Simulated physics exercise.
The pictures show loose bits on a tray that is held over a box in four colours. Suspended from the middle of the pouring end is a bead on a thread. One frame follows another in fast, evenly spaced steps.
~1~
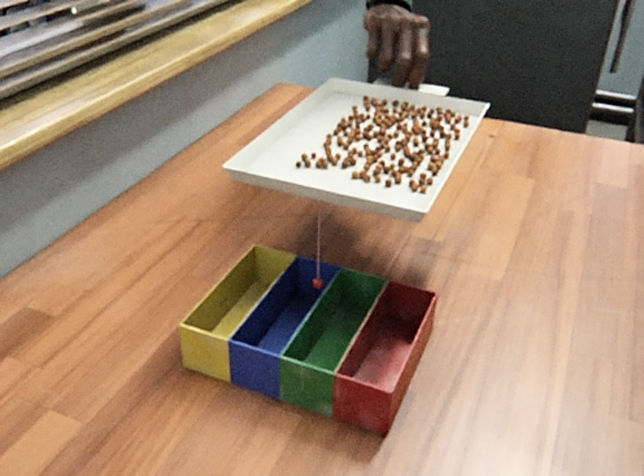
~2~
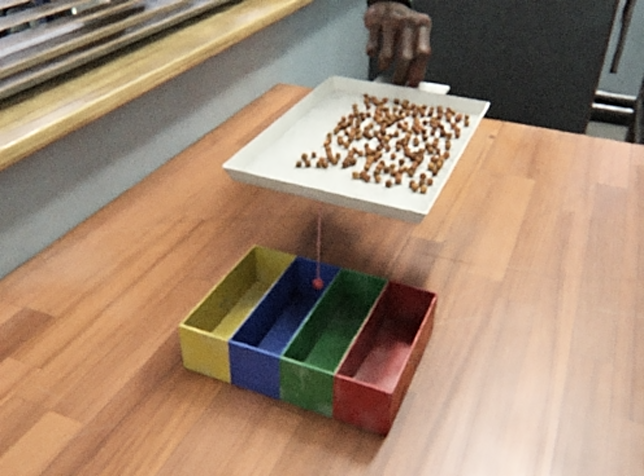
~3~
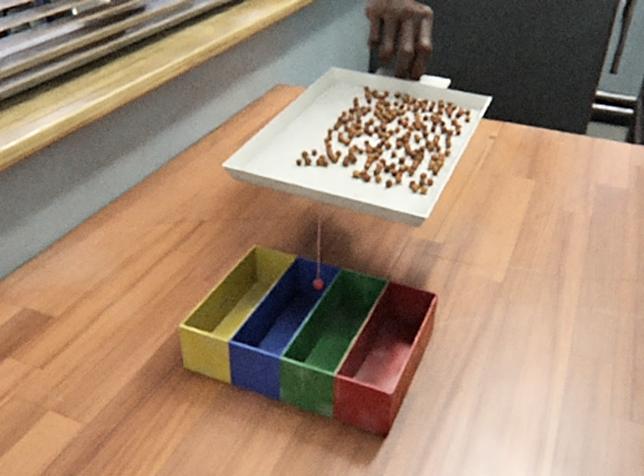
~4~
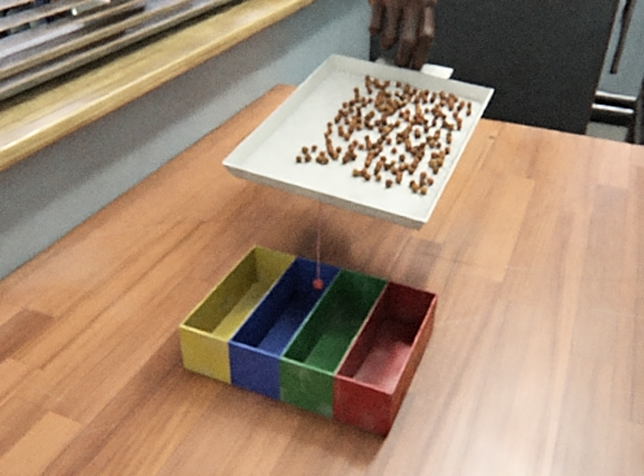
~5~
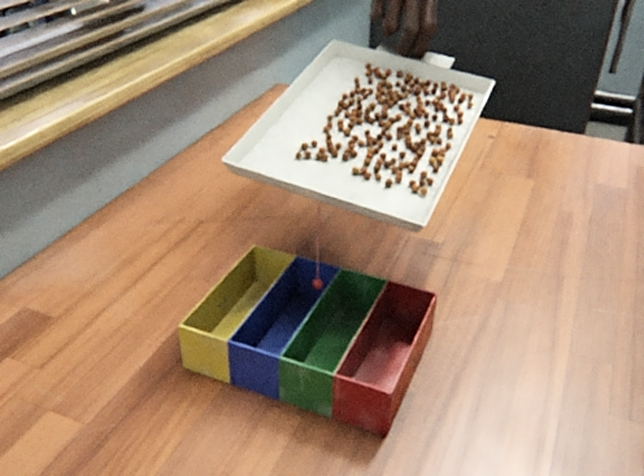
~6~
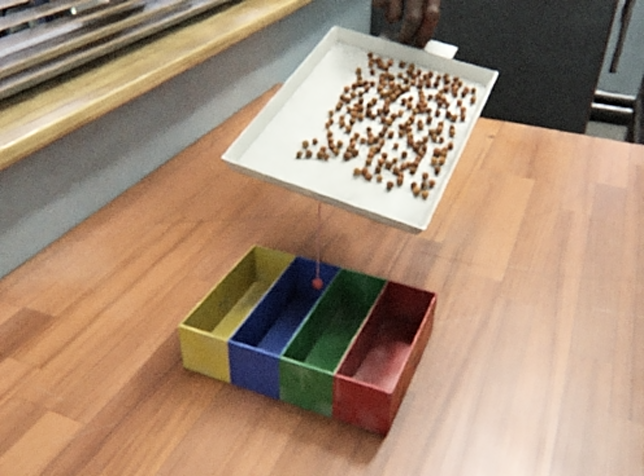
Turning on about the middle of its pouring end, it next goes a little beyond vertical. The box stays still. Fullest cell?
Fullest: Red.
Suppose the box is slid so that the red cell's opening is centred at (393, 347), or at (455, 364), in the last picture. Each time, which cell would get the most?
First try: The red cell. Second try: The green cell.
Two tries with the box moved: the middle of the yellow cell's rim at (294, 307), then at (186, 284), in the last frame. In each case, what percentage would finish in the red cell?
About 10% on the first try and 0% on the second.
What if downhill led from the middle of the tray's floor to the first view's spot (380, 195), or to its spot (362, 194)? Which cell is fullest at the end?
Try 1 - the red cell; try 2 - the red cell.
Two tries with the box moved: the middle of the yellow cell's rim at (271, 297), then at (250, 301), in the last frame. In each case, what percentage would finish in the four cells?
Around 100 then around 100 per cent.
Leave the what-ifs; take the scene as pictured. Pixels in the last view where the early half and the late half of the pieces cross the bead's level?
First roughly (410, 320), then roughly (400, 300).
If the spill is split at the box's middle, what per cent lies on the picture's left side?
Roughly 0 in a hundred.
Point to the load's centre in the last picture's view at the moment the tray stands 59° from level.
At about (405, 240).
Shortly afterwards, tray tipped steeply; near two thirds on the tray; near a quarter in the red cell; only a few in the green cell; near a quarter falling or outside the box.
Next, tray tipped right over; only a few on the tray; the bulk in the red cell; only a few in the green cell; near a quarter falling or outside the box.
Some moments later, tray tipped past a quarter turn; the bulk in the red cell; only a few in the green cell; near a quarter falling or outside the box.
In the end, tray tipped past a quarter turn; the bulk in the red cell; only a few in the green cell; none at all in the blue cell; none at all in the yellow cell; near a quarter outside the box.
